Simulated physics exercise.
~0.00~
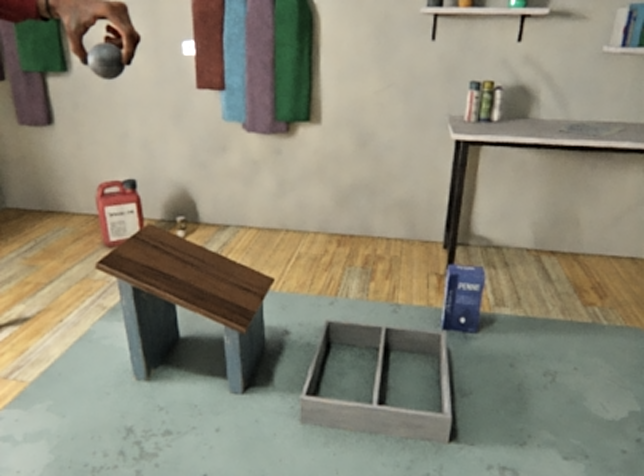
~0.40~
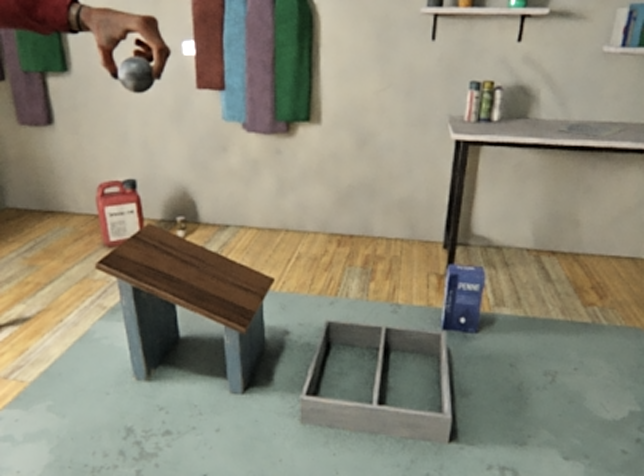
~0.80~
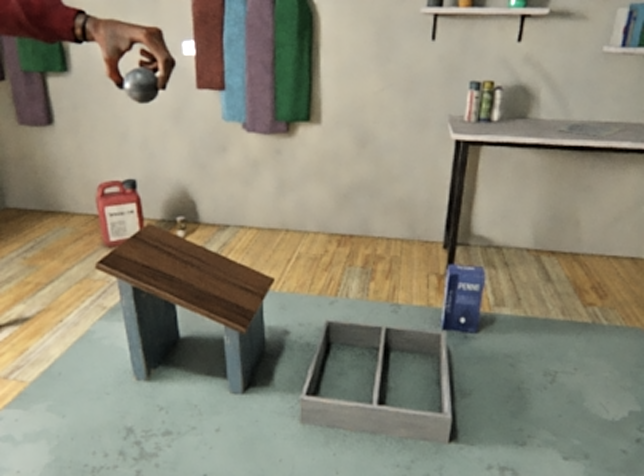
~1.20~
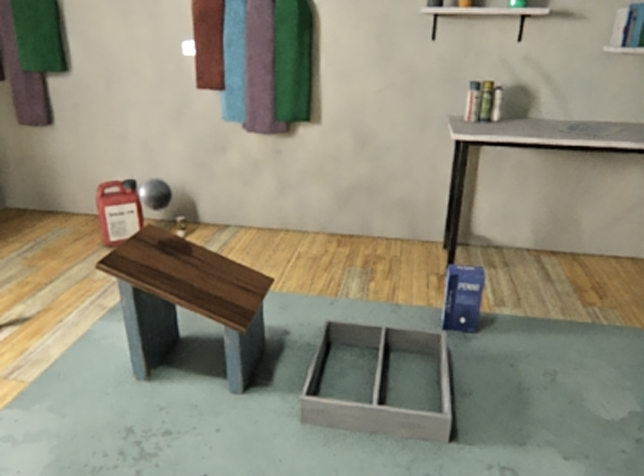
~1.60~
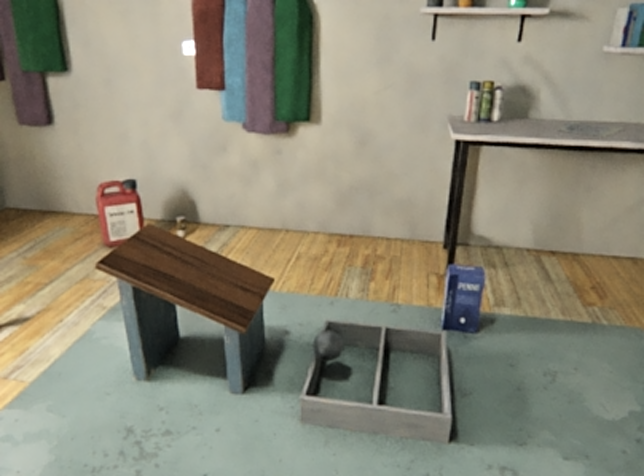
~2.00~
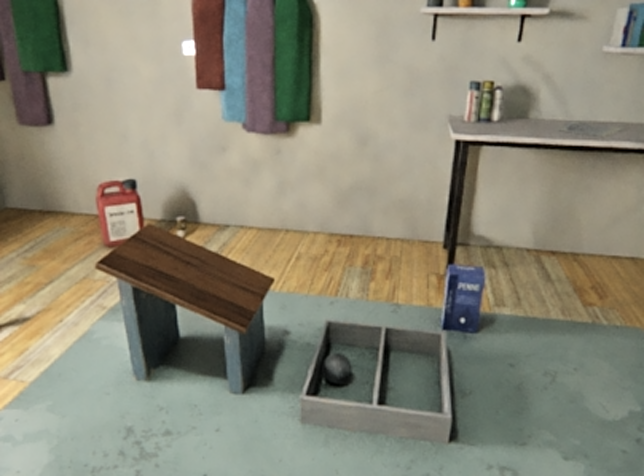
A grey ball was carried a little right and down by a hand, which let it go above a sloping wooden board, and it dropped, moved right and ended up in the nearer bay of the open tray, while a blue carton stayed put.
